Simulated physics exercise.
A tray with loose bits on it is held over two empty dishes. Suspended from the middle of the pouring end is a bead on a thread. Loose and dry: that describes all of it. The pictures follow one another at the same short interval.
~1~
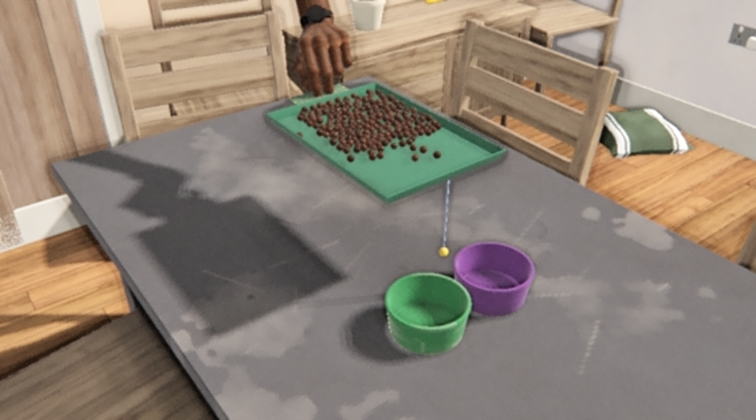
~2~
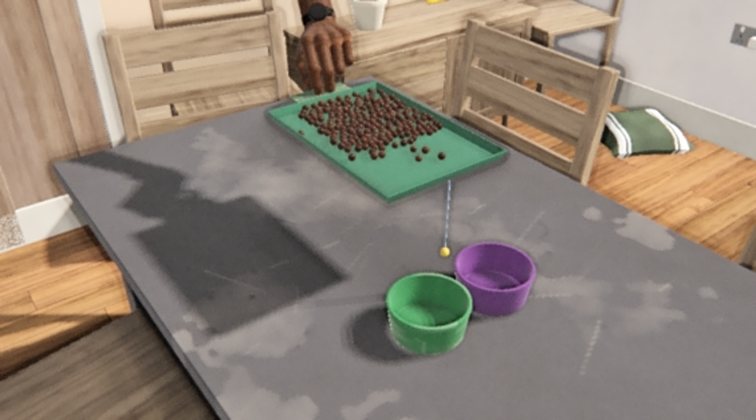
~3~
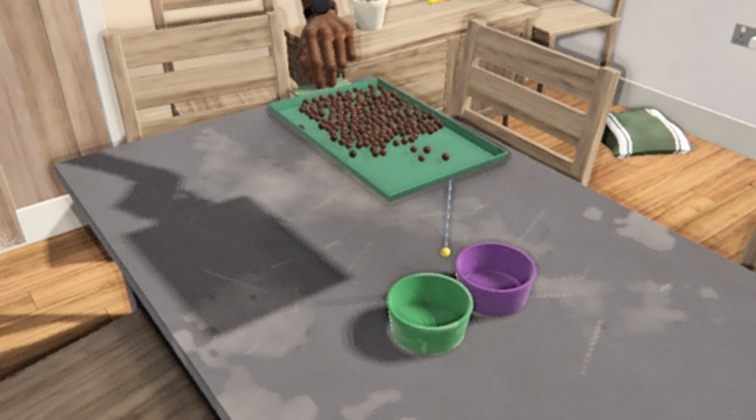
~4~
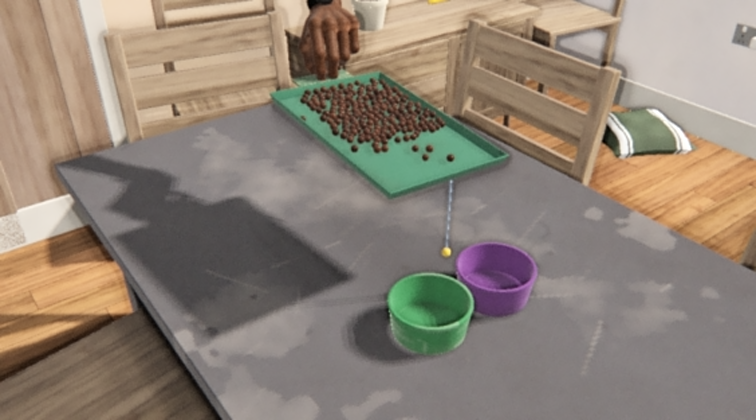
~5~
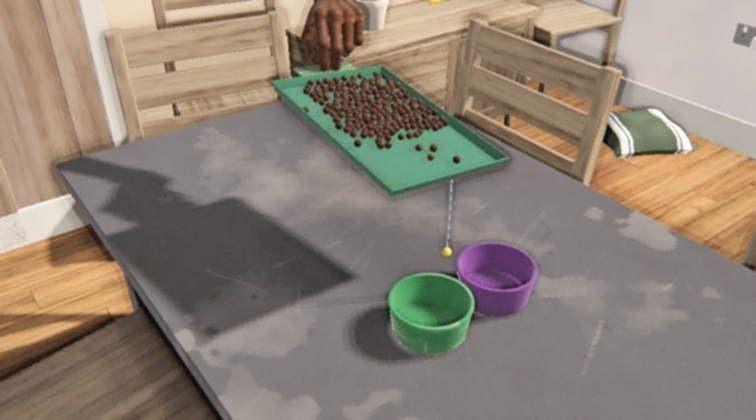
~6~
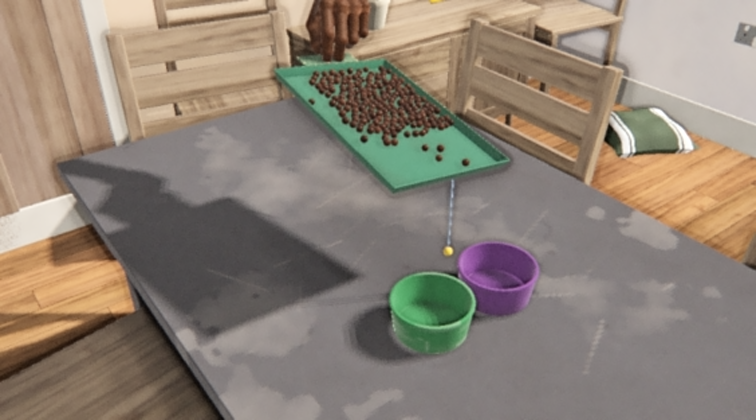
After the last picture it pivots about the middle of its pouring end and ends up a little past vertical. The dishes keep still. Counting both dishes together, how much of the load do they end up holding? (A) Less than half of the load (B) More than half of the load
Answer: A.
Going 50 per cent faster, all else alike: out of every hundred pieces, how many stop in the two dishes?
It would come out near 30 per cent.
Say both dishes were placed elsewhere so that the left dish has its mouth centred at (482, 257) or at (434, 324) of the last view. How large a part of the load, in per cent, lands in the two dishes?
Close to 70 in a hundred, then close to 0 in a hundred.
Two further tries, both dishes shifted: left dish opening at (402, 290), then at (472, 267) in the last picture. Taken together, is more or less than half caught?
Result, first setup: The minor share; second setup: The bulk.
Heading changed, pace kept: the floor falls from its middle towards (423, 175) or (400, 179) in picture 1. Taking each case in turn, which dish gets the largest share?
So, the dish at the left the first time round, the dish at the left the second.
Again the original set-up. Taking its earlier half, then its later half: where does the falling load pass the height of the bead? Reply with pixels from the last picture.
The early half goes through (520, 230), the late half through (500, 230).
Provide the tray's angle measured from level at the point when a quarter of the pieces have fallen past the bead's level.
Close to 55° of tilt at that moment.
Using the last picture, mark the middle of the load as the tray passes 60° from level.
Load centre: Approx. (495, 198).
Soon after the last picture, tray tipped steeply; about a third on the tray; a small part in the right dish; about a quarter outside both; about a quarter in the air.
A little later, tray tipped right over; about a third in the right dish; about two thirds outside both.
Later still, tray tipped past a quarter turn; about a third in the right dish; about two thirds outside both.
By the end, tray tipped past a quarter turn; none in the left dish; about a third in the right dish; about two thirds outside both.
